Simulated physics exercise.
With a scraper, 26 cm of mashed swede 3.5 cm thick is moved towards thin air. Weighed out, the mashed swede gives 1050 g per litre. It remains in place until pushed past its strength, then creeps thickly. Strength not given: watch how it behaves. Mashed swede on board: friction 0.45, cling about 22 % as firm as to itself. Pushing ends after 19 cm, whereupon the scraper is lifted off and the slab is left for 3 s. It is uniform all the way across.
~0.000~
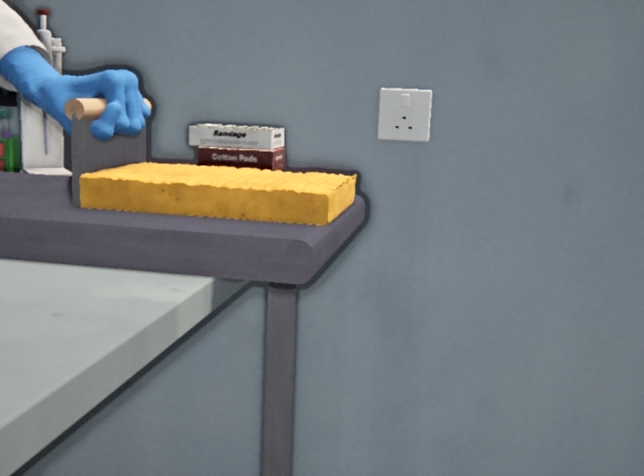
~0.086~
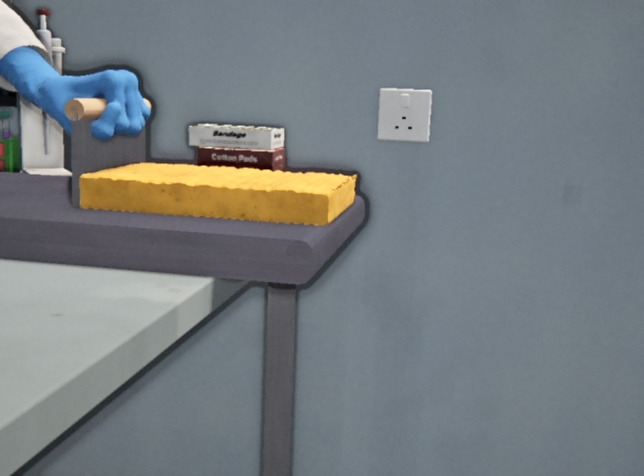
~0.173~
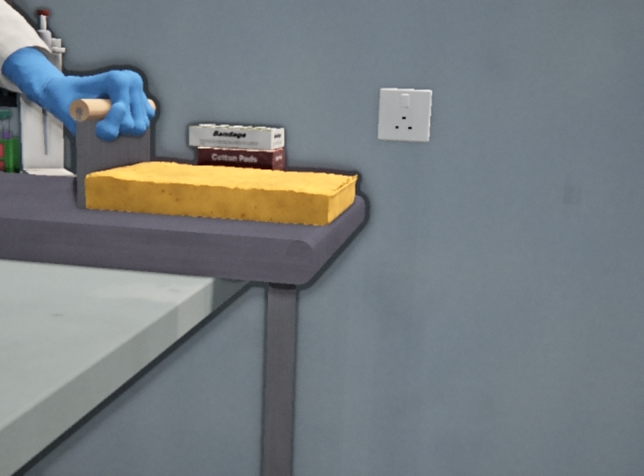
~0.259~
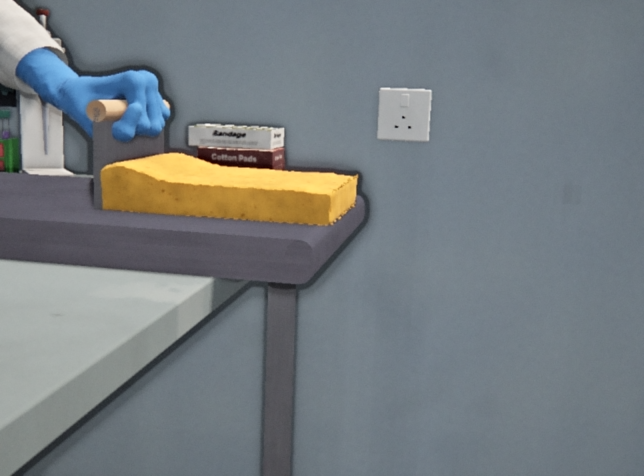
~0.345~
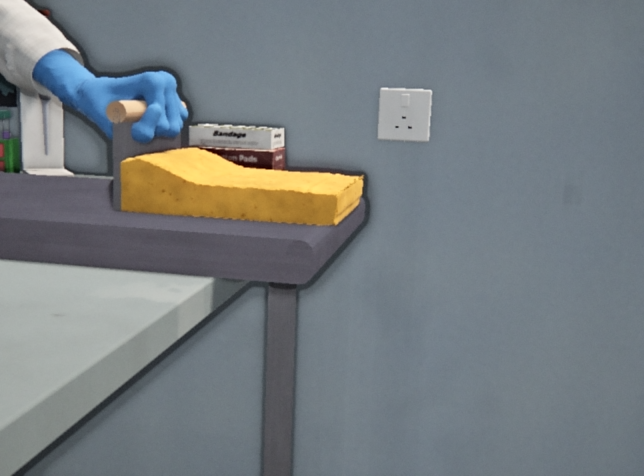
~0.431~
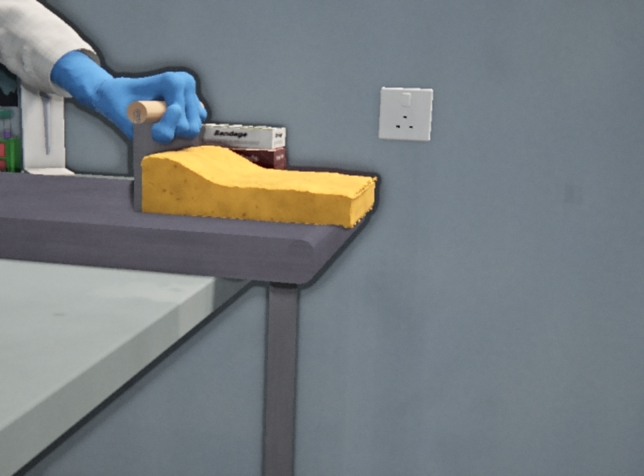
In this clip, a blue-gloved hand holding a scraper by its wooden handle pushes a yellow slab rightward along a dark board; the slab's left side bunches up into a hump, then its right end moves slightly past the board's edge.
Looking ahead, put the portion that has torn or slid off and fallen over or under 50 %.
Portion torn or slid off and fallen: Shy of 50 in a hundred.
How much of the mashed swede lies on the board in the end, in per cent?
About 45 % on the board.
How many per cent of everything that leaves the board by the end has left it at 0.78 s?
Share so far: Roughly 70 percent.
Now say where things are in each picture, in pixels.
In the first frame, foot of the scraper at (80, 208), not yet moved; leading edge of the mashed swede at (330, 201).
In the second frame, foot of the scraper at (80, 208), not yet moved; leading edge of the mashed swede at (330, 201).
In the third frame, foot of the scraper at (85, 209), moved 5 mm; leading edge of the mashed swede at (331, 202).
In the fourth frame, foot of the scraper at (101, 210), moved 2.4 cm; leading edge of the mashed swede at (332, 202).
In the fifth frame, foot of the scraper at (121, 211), moved 4.5 cm; leading edge of the mashed swede at (338, 203), 2 % of it past the edge, in one piece.
In the sixth frame, foot of the scraper at (141, 212), moved 6.6 cm; leading edge of the mashed swede at (353, 205), 8 % of it past the edge, in one piece.
After 0.78 s, 59 % lies on the board and 0 % has fallen.
After 1.18 s, 44 % lies on the board and 30 % has fallen.
After 1.59 s, 44 % lies on the board and 30 % has fallen.
After 2.00 s, 44 % lies on the board and 30 % has fallen.
After 4.00 s, at the end, 44 % lies on the board and 30 % has fallen.
